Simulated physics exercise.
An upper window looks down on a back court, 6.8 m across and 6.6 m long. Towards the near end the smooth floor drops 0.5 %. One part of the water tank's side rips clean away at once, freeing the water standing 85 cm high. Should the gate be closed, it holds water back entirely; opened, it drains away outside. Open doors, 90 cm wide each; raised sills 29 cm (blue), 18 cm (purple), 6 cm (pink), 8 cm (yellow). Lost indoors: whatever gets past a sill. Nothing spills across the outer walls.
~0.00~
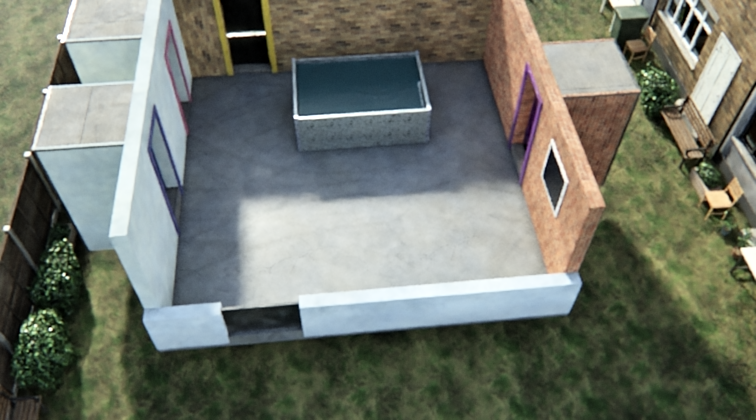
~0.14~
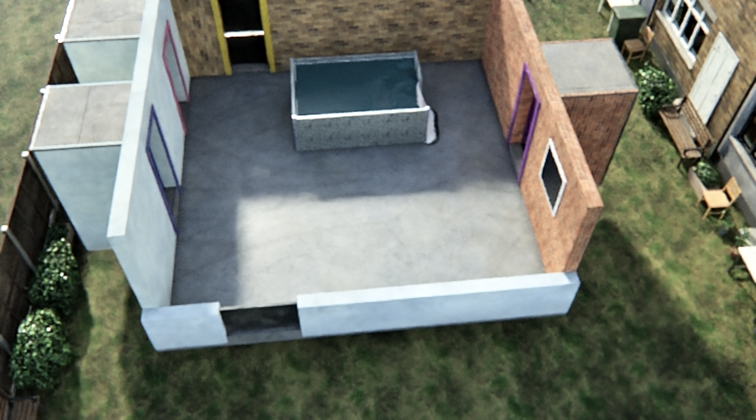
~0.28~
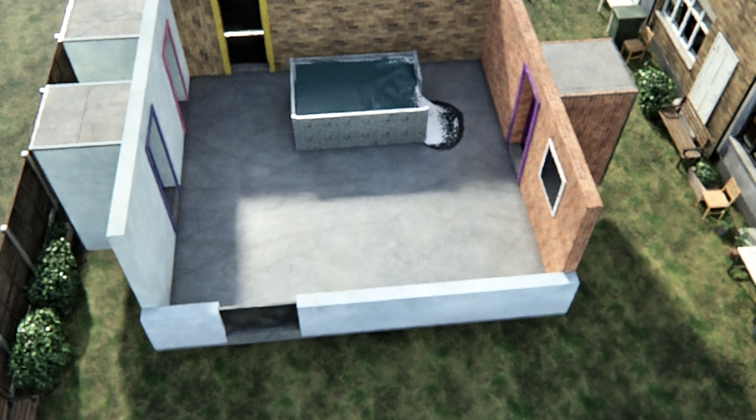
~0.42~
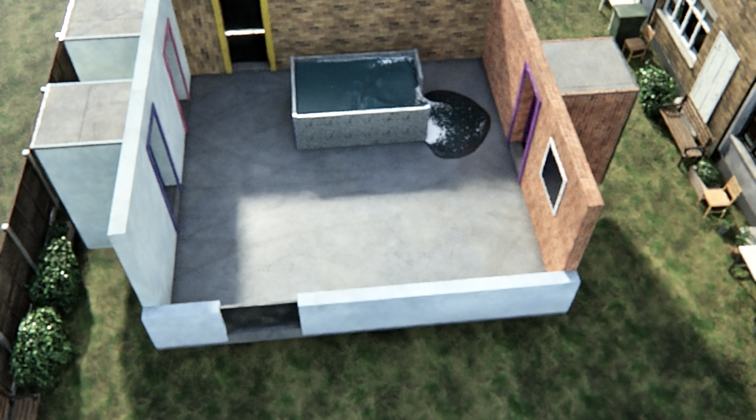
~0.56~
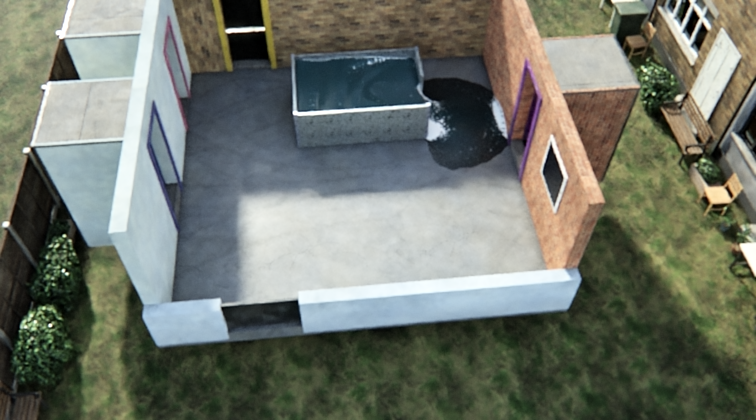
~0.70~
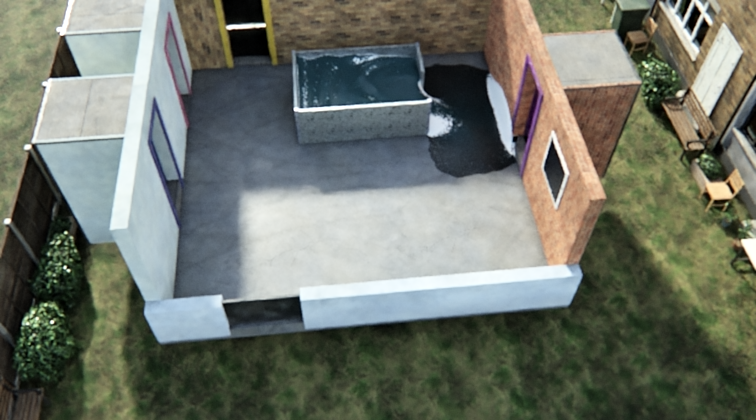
At the start, still water fills a rectangular tank near the brick back wall of a roofless, grey-floored enclosure seen from above. Water then bursts from the tank's right side, foaming onto the floor, and the dark pool spreads rightward and forward, reaching the right-hand brick wall beside the purple-framed doorway.
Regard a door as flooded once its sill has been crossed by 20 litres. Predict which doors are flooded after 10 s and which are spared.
Outcome: At the blue door the limit will not be crossed; at the purple door the limit will be crossed; at the pink door the limit will be crossed; at the yellow door the limit will not be crossed.
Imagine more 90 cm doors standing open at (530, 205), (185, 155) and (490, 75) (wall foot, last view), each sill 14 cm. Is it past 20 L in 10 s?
Taking them in order, the first gets too little, the second too little and the third enough.
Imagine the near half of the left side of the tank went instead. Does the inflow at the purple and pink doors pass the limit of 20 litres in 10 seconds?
Checking each door against the limit: Purple does not exceed it, pink tops it.
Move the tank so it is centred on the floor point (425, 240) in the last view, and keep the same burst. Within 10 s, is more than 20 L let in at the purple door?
With that change, the limit at the purple door is not exceeded.
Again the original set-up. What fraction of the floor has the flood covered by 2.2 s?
Roughly 25 percent.
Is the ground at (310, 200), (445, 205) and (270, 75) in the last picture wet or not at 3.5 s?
Going in order, clear, then covered, then covered.
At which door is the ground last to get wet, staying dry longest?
Result: Blue door.
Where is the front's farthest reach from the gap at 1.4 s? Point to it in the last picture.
Around pixel (532, 240).
After 1.4 s water covers 15 % of the floor and is deepest (51 cm) near (496, 119); blue door not reached, purple door 32 cm at the sill, 12 L in, pink door not reached, yellow door not reached.
After 2.2 s water covers 25 % of the floor and is deepest (47 cm) near (477, 54); blue door not reached, purple door 30 cm at the sill, 57 L in, pink door not reached, yellow door not reached.
After 3.5 s water covers 40 % of the floor and is deepest (32 cm) near (496, 119); blue door not reached, purple door 22 cm at the sill, 97 L in, pink door not reached, yellow door 7 cm at the sill, 0 L in.
After 6.0 s water covers 80 % of the floor and is deepest (22 cm) near (517, 291); blue door 11 cm at the sill, 0 L in, purple door 16 cm at the sill, 110 L in, pink door 12 cm at the sill, 34 L in, yellow door 8 cm at the sill, 0 L in.
After 10.0 s water covers 95 % of the floor and is deepest (16 cm) near (266, 313); blue door 14 cm at the sill, 0 L in, purple door 9 cm at the sill, 111 L in, pink door 9 cm at the sill, 86 L in, yellow door 5 cm at the sill, 1 L in.
